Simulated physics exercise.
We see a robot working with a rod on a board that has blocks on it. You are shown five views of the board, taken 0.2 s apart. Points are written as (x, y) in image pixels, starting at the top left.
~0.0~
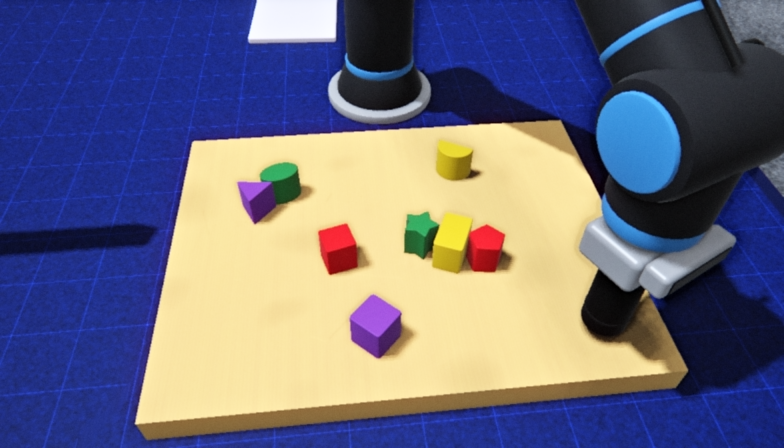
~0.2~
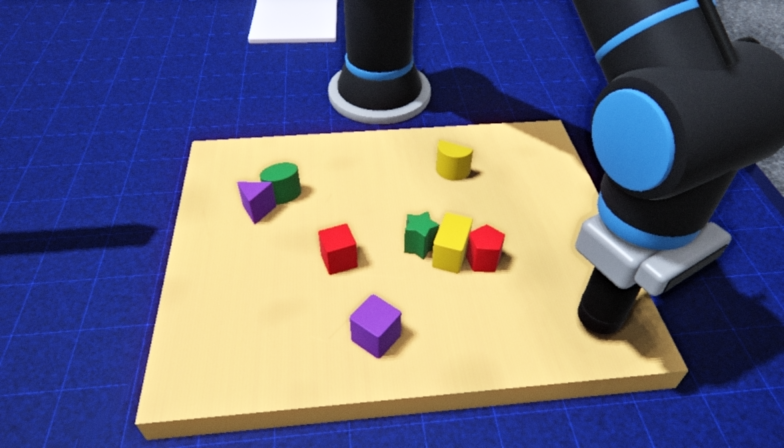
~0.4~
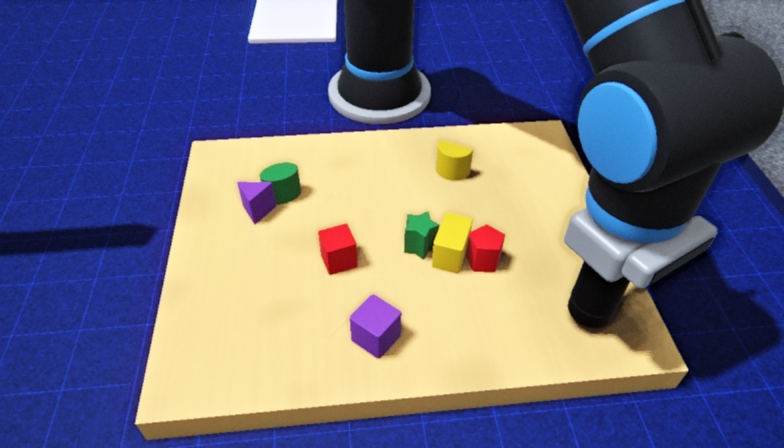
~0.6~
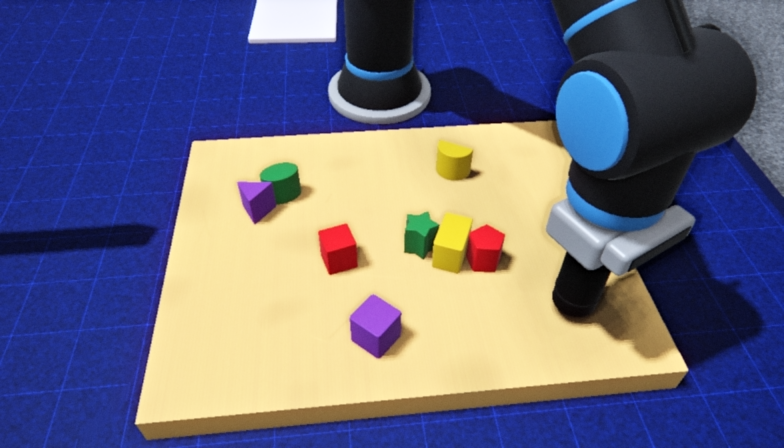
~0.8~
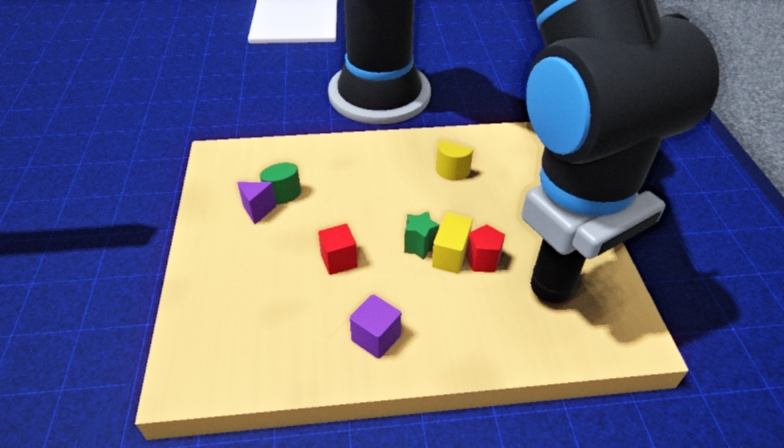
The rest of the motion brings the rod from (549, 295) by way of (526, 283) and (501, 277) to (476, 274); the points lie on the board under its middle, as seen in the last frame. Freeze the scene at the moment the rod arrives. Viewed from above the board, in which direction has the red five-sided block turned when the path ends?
The block spins clockwise.
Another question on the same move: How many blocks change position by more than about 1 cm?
Three or more will move.
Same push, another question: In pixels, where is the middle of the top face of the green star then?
My best guess is (400, 214).
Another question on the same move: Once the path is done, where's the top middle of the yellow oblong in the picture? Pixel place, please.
Most likely (430, 217).
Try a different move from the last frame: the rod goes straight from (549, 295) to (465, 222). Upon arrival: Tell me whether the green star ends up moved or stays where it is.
Once the rod is done, the green star is in a new spot.
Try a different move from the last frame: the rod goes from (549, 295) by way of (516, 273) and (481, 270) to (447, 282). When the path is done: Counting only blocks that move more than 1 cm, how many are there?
Three or more blocks.
What follows on the original path. Halfway along, rod at (515, 271); nothing pushed yet.
At the end, rod at (478, 266); green star at (400, 214), turned 25° anticlockwise; yellow oblong at (430, 217); red five-sided block at (457, 228), turned 35° clockwise.
